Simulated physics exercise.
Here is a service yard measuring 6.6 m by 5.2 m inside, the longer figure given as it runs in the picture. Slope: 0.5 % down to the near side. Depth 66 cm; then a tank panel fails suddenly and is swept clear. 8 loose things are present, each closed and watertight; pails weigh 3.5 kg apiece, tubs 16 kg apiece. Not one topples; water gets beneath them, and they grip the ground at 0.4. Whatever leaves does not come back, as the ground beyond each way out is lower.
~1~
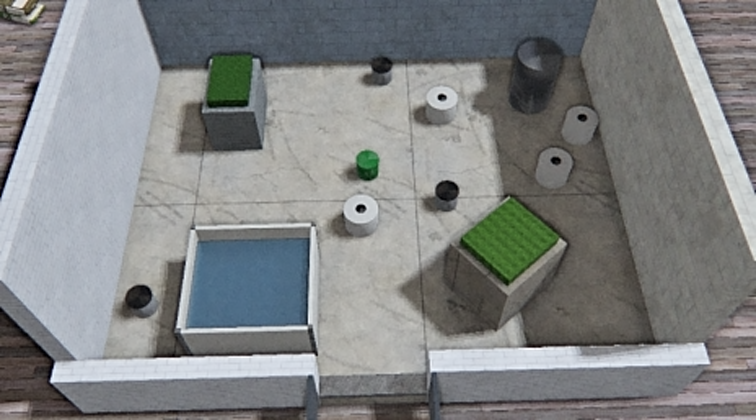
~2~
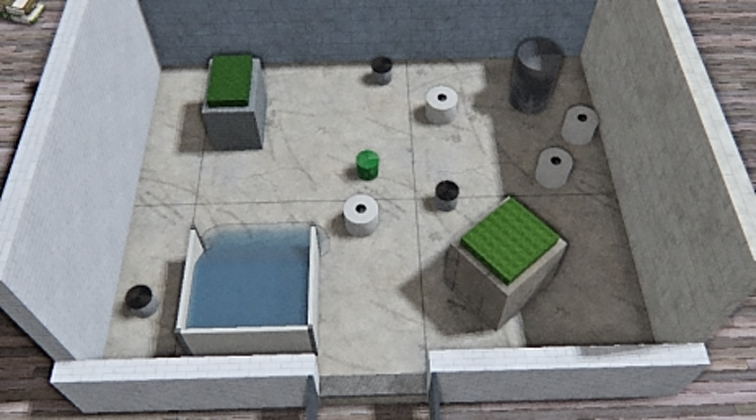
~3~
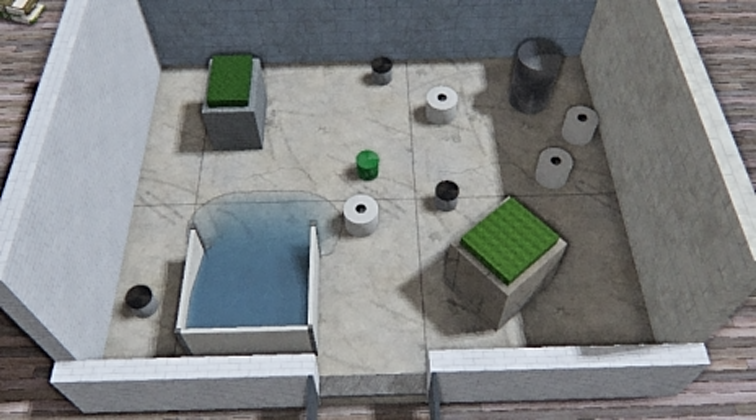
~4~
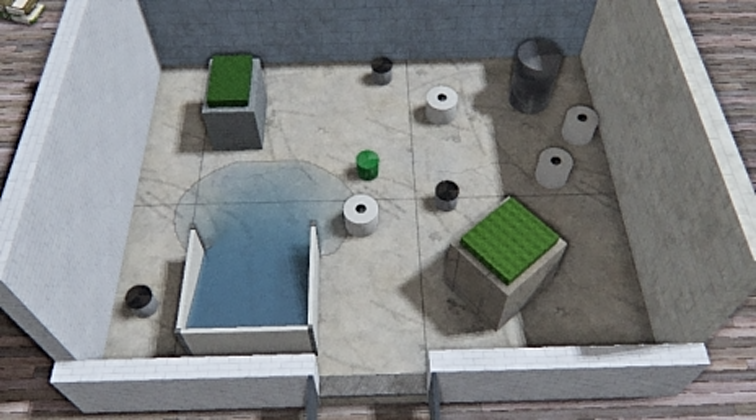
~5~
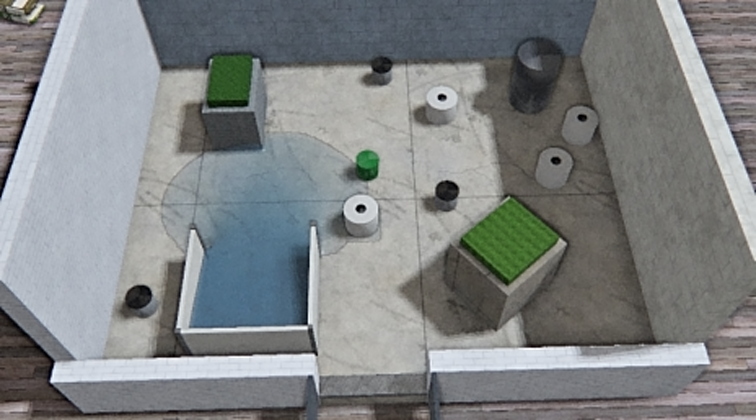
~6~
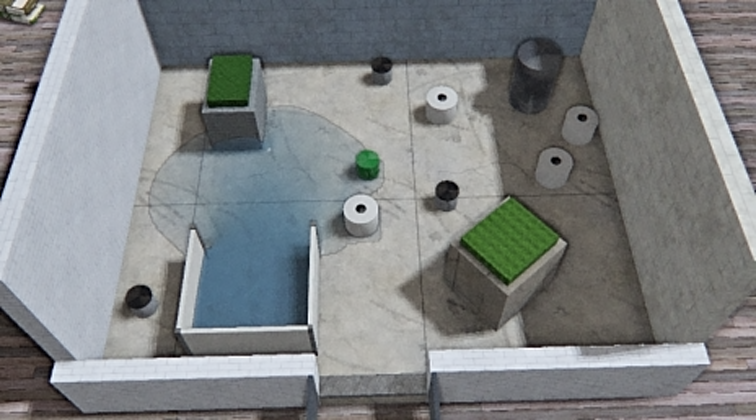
The clip shows a walled yard where water spreads from the far side of a rectangular basin across the pale floor, reaching a white tub, then a green-topped block and a small green pail, while the loose objects barely move.
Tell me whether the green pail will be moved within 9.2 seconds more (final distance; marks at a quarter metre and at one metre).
My guess: The green pail ends up over a metre off.
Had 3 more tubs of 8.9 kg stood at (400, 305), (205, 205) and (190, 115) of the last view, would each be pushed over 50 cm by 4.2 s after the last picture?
The first one ends up inside that, the second beyond that, the third beyond that.
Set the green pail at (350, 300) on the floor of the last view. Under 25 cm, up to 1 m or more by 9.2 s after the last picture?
Outcome: It sits still.
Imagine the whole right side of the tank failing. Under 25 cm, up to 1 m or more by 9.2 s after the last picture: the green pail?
Well, the green pail basically stays there then.
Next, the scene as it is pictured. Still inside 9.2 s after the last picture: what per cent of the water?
Roughly 98 percent.
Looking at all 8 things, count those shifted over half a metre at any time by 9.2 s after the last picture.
That comes to 4.
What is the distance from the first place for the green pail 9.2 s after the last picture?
I'd estimate some 200 centimetres.
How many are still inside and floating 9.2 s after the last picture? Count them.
Total: 2.
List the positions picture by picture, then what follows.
The green pail at (367, 159), on the bottom; 1.8 m2 under water; 0 of 8 have shifted, in the first picture.
The green pail at (367, 159) rests on the ground; water covers 2.6 m2; 0 of 8 have shifted, in the second picture.
The green pail at (367, 159), on the bottom; 3.6 m2 under water; 0 of 8 have shifted, in the third picture.
The green pail at (367, 159), on the bottom; 4.9 m2 under water; 0 of 8 have shifted, in the fourth picture.
The green pail at (367, 159) rests on the ground; water covers 6.2 m2; 0 of 8 have shifted, in the fifth picture.
The green pail at (368, 159) rests on the ground; 7.4 m2 under water; 0 of 8 have shifted, in the sixth picture.
Then, 1.2 s after the last picture the green pail is near (439, 122), 1.2 m from its start, aground; 0 of 8 are out; 1 afloat.
Then, 3.8 s after the last picture the green pail is near (463, 125), 1.5 m from its start, aground; 0 of 8 are out; 0 afloat.
Then, 6.2 s after the last picture the green pail is near (473, 107), 1.8 m from its start, afloat; 0 of 8 are out; 4 afloat.
Then, 9.2 s after the last picture the green pail is near (479, 89), 2.1 m from its start, afloat; 0 of 8 are out; 2 afloat.
